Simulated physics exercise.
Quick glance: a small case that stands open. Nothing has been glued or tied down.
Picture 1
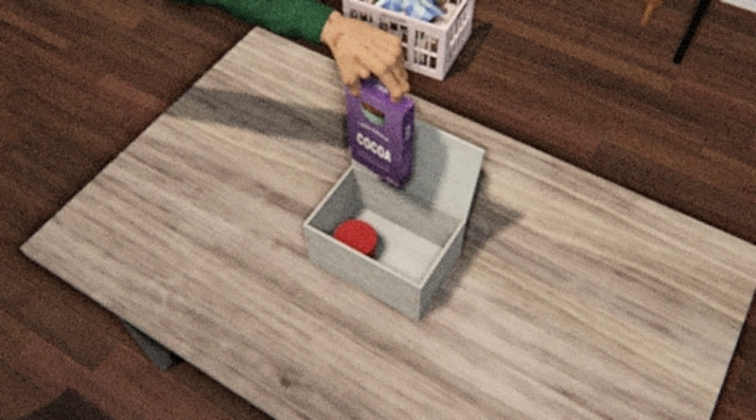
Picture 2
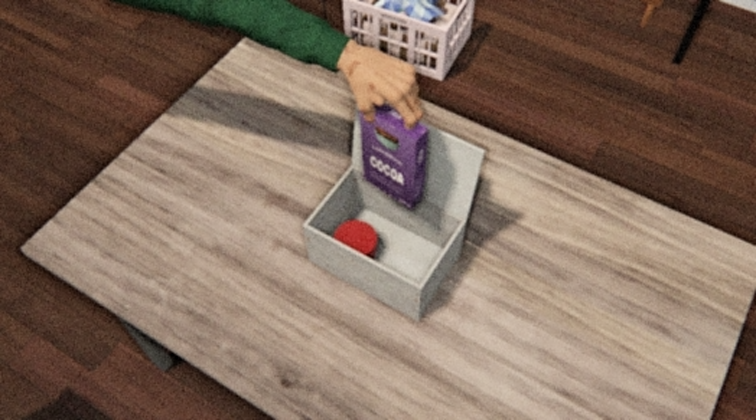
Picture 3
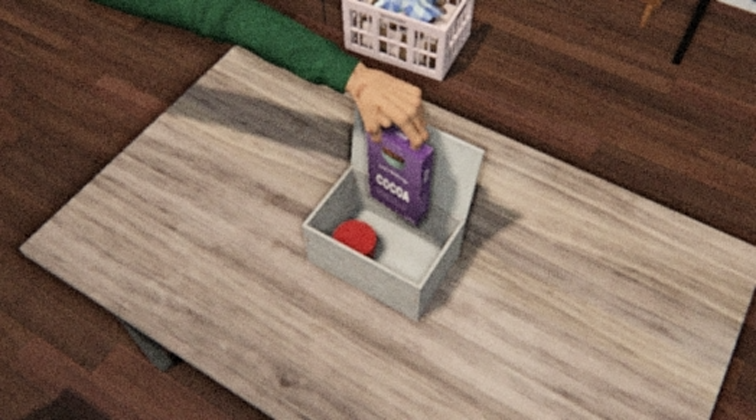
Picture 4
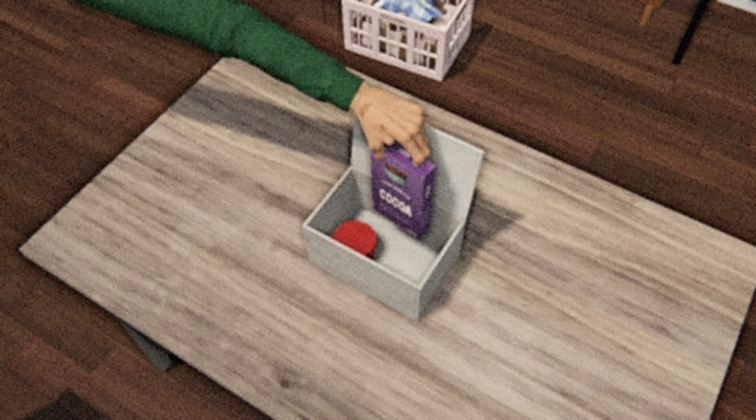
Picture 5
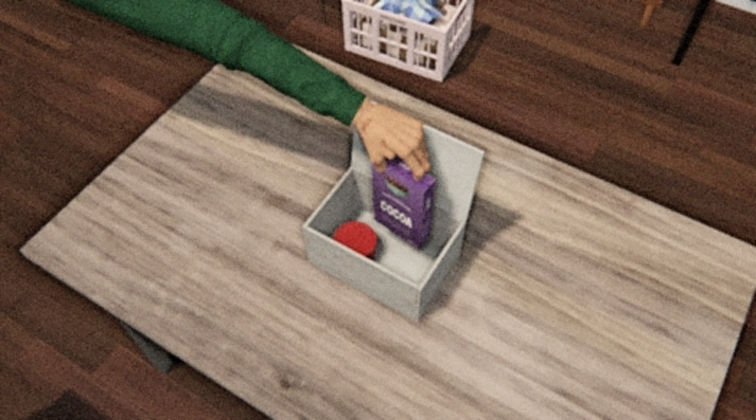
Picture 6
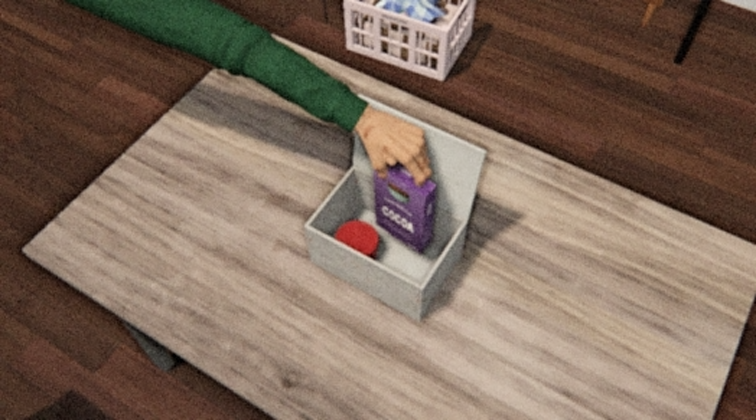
A person's green-sleeved arm reaches in from the upper left over a pale wooden table, seen from above at an angle in a dark-floored room. The hand grips a purple cocoa packet above a small grey open case holding a red tub at its left, with a white basket behind. The hand lowers the packet into the case beside the tub, slowing and still gripping it, while the view stays still.
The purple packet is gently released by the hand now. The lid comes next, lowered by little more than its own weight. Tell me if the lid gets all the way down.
It does not.
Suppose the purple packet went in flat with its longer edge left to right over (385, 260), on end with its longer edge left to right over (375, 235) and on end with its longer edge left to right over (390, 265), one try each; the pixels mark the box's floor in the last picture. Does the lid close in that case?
The lid does shut the first time, won't shut the second time and won't shut the third time.
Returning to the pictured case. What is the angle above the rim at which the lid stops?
About 25° above the rim.
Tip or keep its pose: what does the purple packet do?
In the end, the purple packet winds up askew.
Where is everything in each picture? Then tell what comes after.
In the first frame, on its way; purple packet (380, 132); red tub (356, 245).
In the second frame, on its way; purple packet (393, 155); red tub (356, 245).
In the third frame, on its way; purple packet (399, 174); red tub (355, 245).
In the fourth frame, on its way; purple packet (401, 189); red tub (355, 245).
In the fifth frame, on its way; purple packet (402, 201); red tub (356, 246).
In the sixth frame, put in, still held; purple packet (403, 206); red tub (357, 246).
Then, 0.50 s past the last view, purple packet displaced a little near (403, 223).
Then, 1.40 s past the last view, lid 73° above the rim; purple packet displaced a little near (403, 223).
Then, 1.70 s past the last view, lid 50° above the rim; purple packet rocked 11° from its first pose near (398, 228).
Then, 1.90 s past the last view, lid 29° above the rim; purple packet rocked 34° from its first pose near (386, 236).
Finally, lid 24° above the rim; down or leaning hard in the box, purple packet; red tub still in place. Final places as the last picture's camera would see them, purple packet near (384, 238).
